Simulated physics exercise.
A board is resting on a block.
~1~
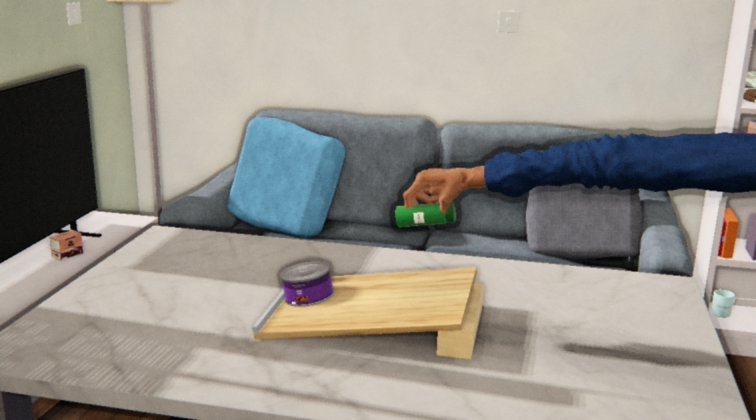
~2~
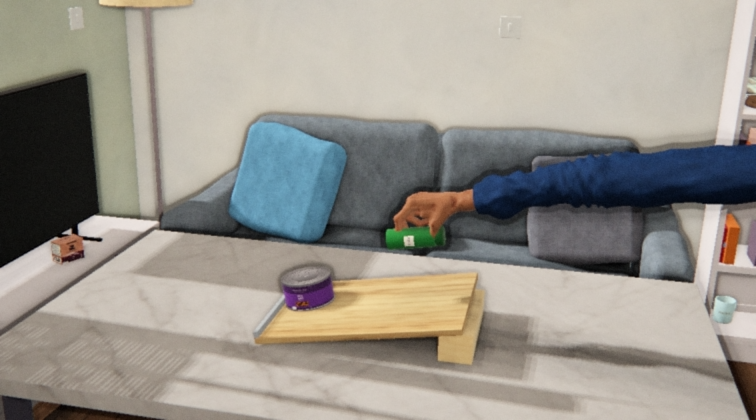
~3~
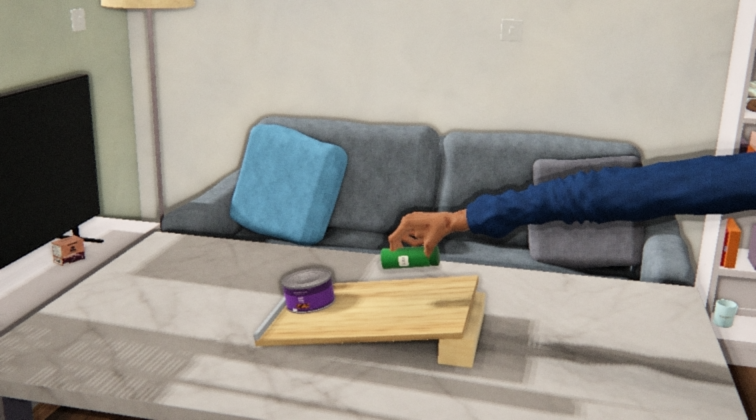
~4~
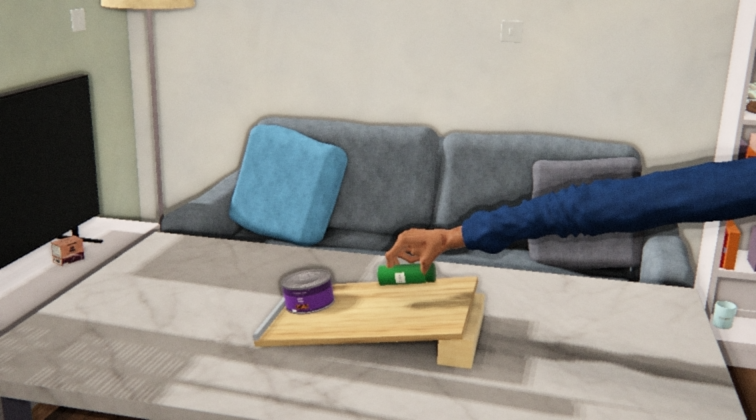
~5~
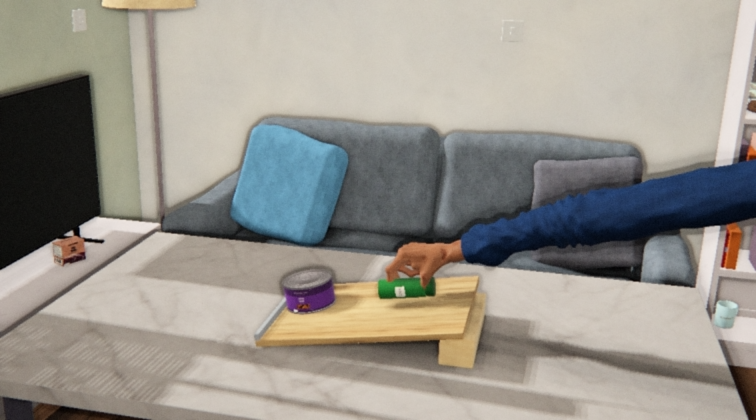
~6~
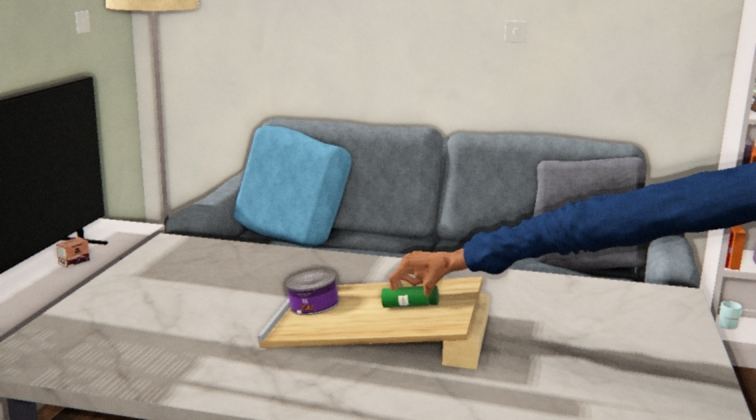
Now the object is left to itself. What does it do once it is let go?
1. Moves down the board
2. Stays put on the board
Stays put on the board (2).
Then, 0.30 s later than the last frame, all is still.
Then, 0.70 s later than the last frame, green shaker resting near (410, 297).
When it is over, both as before. End places, in pixels of the last picture, green shaker near (410, 297). The green shaker keeps its place.
